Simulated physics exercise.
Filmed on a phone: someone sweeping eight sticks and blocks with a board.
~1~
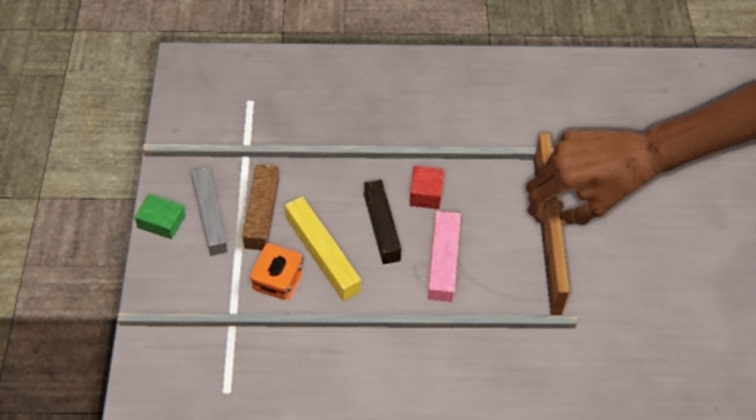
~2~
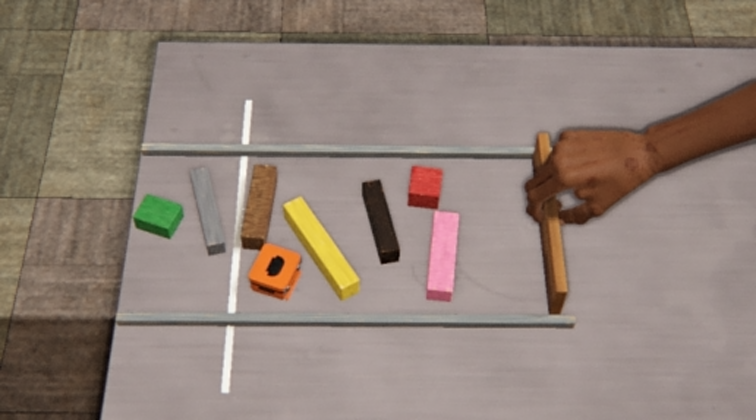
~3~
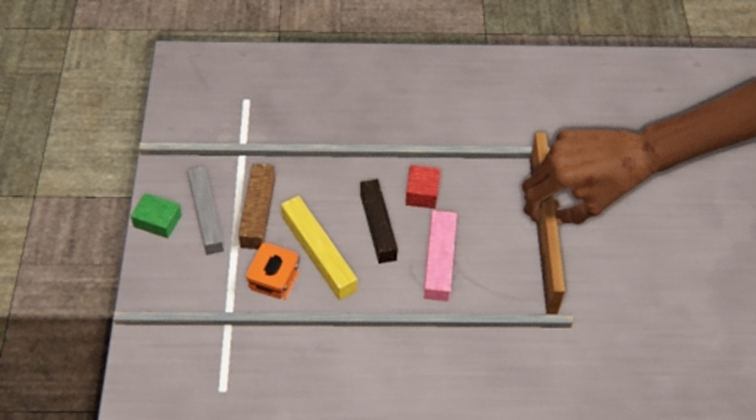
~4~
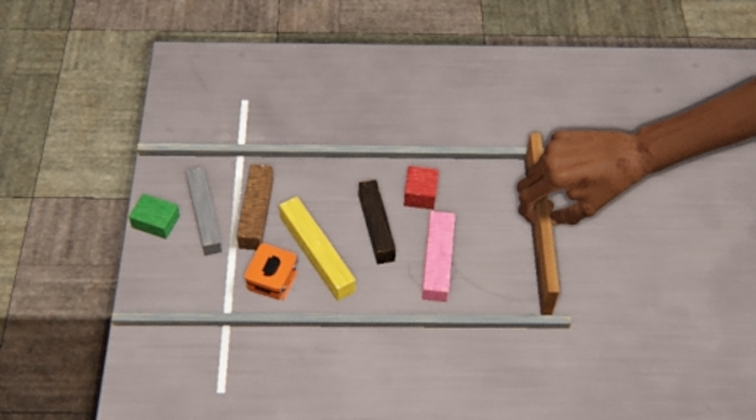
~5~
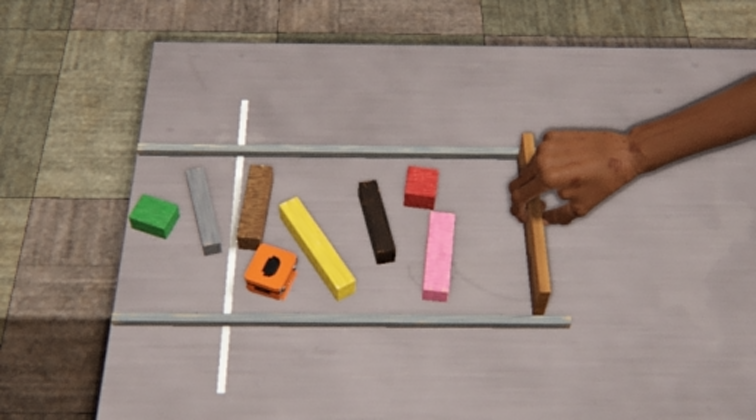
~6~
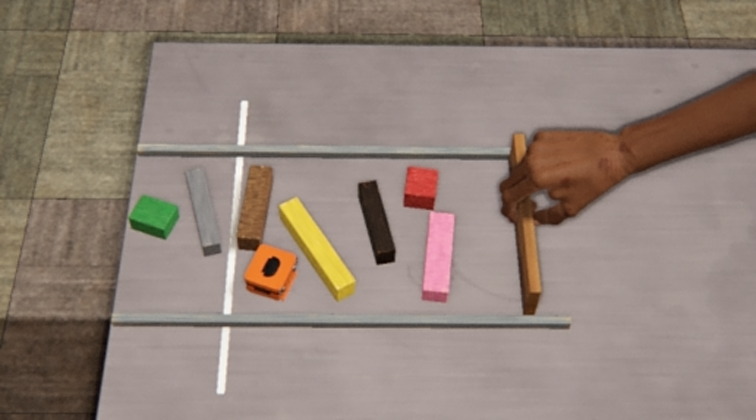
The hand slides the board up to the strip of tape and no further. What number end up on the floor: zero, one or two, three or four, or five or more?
As it turns out, the number that fall off is one or two.
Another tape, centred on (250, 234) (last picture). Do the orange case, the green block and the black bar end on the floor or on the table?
The orange case remains up, the green block goes over, the black bar survives.
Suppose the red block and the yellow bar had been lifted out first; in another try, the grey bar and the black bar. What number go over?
First 0, then 0.
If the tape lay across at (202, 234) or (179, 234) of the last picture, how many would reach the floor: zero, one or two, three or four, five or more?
In that order: Either three or four; three or four.
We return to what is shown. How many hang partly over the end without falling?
That would be 1.
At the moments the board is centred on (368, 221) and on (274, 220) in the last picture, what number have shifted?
At the one place 4, at the other 8.
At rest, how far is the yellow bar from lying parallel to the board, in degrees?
About 5°.
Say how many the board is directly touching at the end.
The number is 2.
Soon after, none off yet; green block at rest near (154, 217); grey bar at rest near (203, 212); brown bar at rest near (256, 208).
After that, none off yet; green block at rest near (154, 217); grey bar at rest near (203, 212); brown bar displaced a little near (238, 208).
In the end, the number that fall off is one or two; gone, green block.
